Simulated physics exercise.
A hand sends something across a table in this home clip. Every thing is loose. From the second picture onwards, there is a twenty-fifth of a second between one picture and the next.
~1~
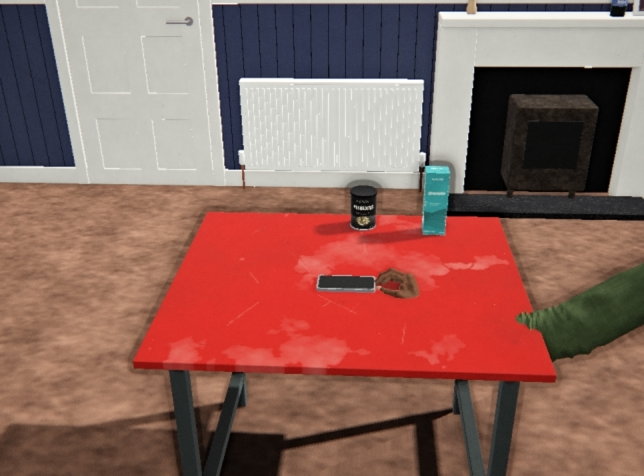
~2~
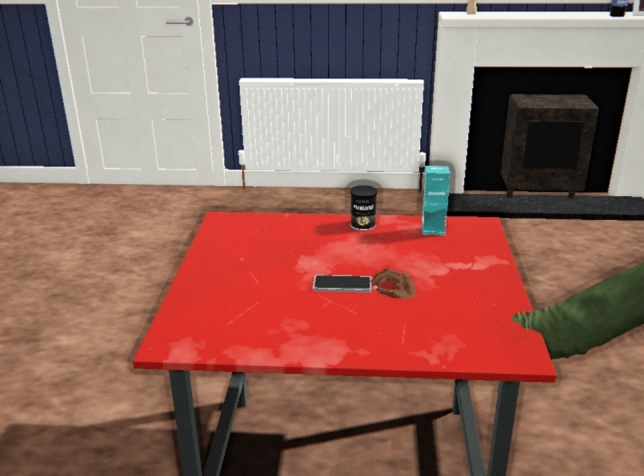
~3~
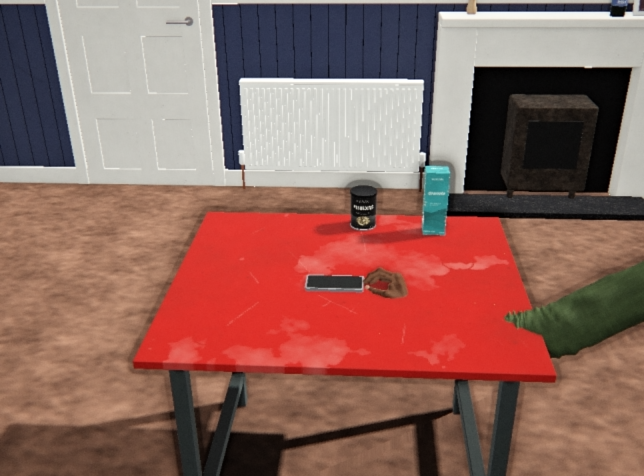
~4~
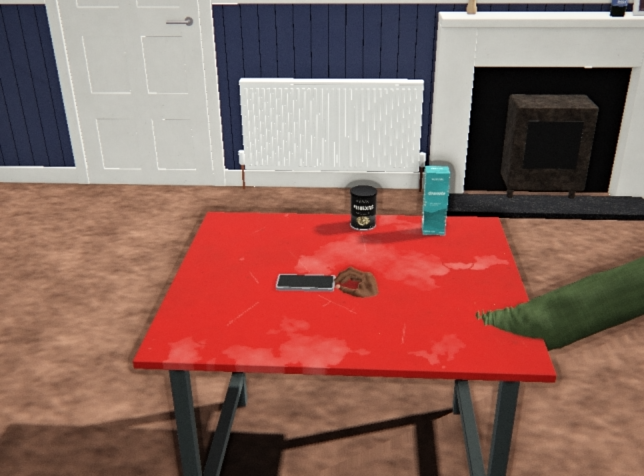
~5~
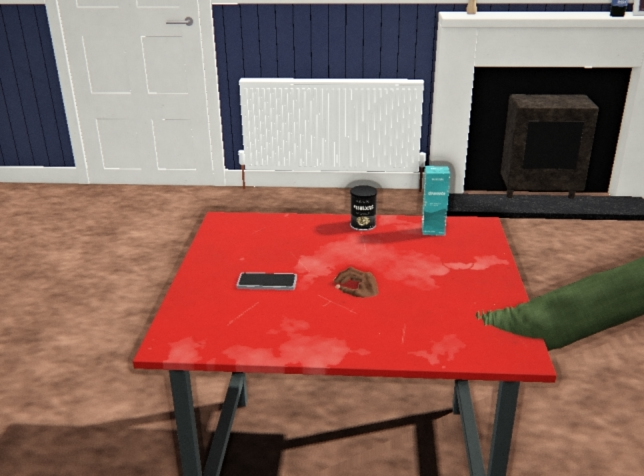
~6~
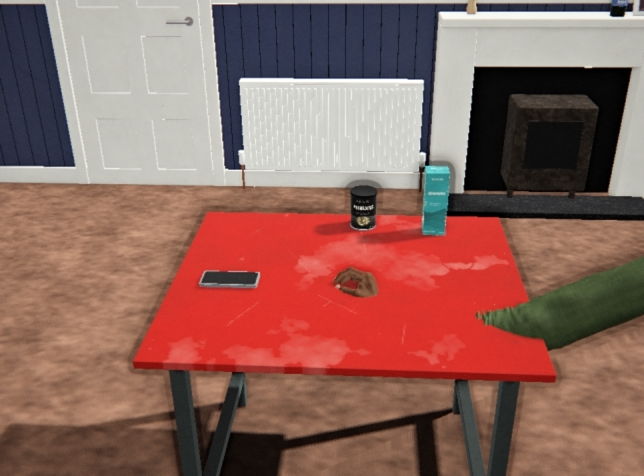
The footage shows a green-sleeved arm over a red table, its hand pushing a grey phone leftward; the hand then stays put while the phone slides farther left, away from it, as a dark can and teal carton remain still.
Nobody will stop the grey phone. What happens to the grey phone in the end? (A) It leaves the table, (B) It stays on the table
Answer: A.
Then, 0.10 s after the last picture, grey phone now off the table.
Then, 0.30 s after the last picture, things are still on the move.
Then, 0.40 s after the last picture, as before.
By the end, off the table, grey phone.
